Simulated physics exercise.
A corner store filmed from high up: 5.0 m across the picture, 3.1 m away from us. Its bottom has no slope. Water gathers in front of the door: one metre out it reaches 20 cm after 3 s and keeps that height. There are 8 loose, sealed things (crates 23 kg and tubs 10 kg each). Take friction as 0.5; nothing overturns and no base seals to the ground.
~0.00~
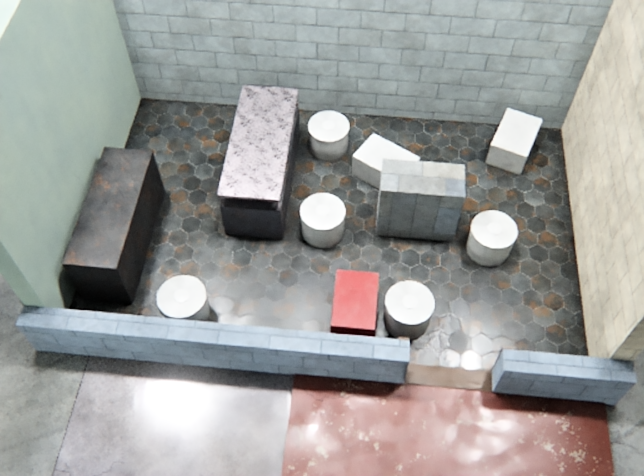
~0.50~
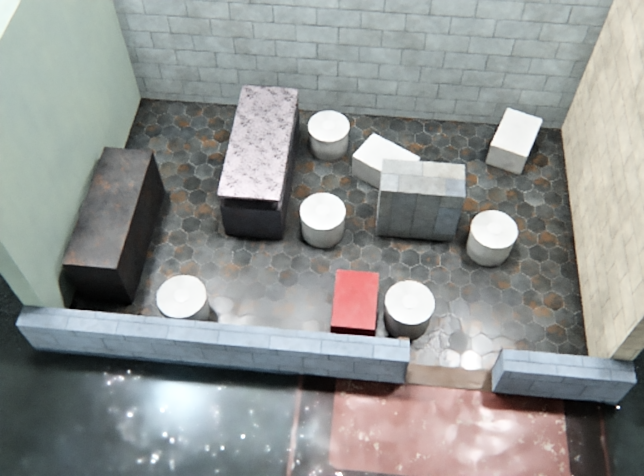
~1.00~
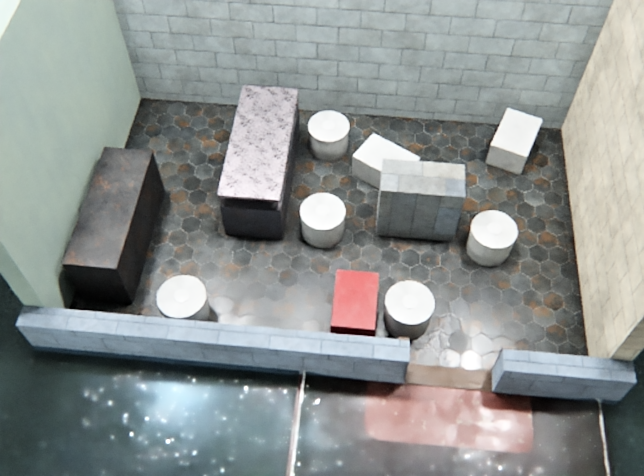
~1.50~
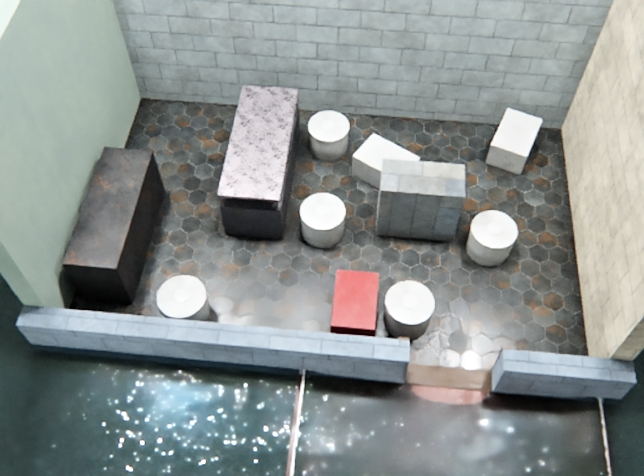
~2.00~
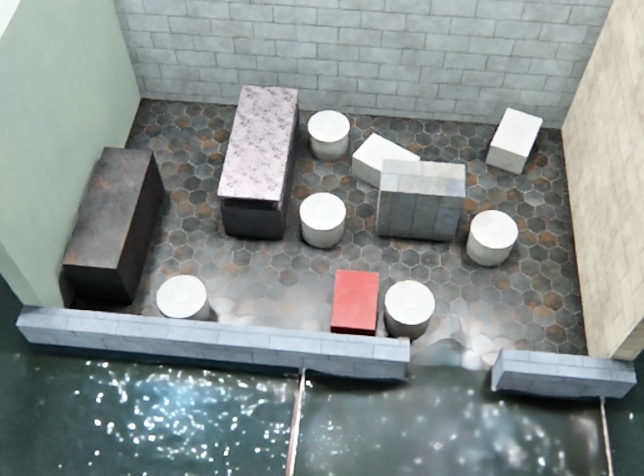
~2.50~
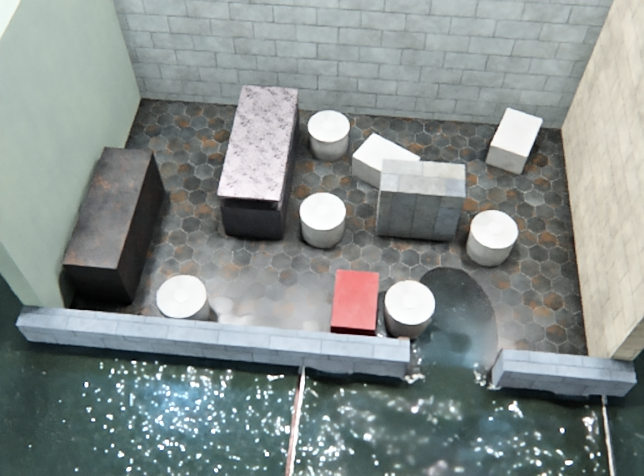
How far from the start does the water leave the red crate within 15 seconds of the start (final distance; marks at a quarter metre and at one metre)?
Red crate stays put.
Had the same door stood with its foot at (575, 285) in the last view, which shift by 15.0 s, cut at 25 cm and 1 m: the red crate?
Then the red crate ends far away.
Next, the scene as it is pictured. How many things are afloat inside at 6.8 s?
At that moment 1.
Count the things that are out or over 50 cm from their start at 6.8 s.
2 of them.
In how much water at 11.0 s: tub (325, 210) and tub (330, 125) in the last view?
Roughly 10 and 9 cm.
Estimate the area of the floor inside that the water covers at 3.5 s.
Some 3.0 m2.
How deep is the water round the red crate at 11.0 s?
Roughly 5 cm.
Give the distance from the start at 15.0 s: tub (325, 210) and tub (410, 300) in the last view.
In turn: 150 cm, 120 cm.
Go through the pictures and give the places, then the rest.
The first picture shows the red crate at (355, 299), on the bottom; 0.0 m2 under water; 0 of 8 have shifted.
The second picture shows the red crate at (355, 299), on the bottom; 0.0 m2 under water; 0 of 8 have shifted.
The third picture shows the red crate at (355, 299), on the bottom; water covers 0.0 m2; 0 of 8 have shifted.
The fourth picture shows the red crate at (355, 299), on the bottom; water covers 0.0 m2; 0 of 8 have shifted.
The fifth picture shows the red crate at (355, 299), on the bottom; water covers 0.1 m2; 0 of 8 have shifted.
The sixth picture shows the red crate at (355, 299), on the bottom; water covers 0.7 m2; 0 of 8 have shifted.
After 3.5 s the red crate is near (355, 299), 0.0 m from its start, aground; 0 afloat.
After 6.8 s the red crate is near (355, 299), 0.0 m from its start, aground; 1 afloat.
After 11.0 s the red crate is near (355, 299), 0.0 m from its start, aground; 5 afloat.
After 15.0 s the red crate is near (355, 299), 0.0 m from its start, aground; 6 afloat.
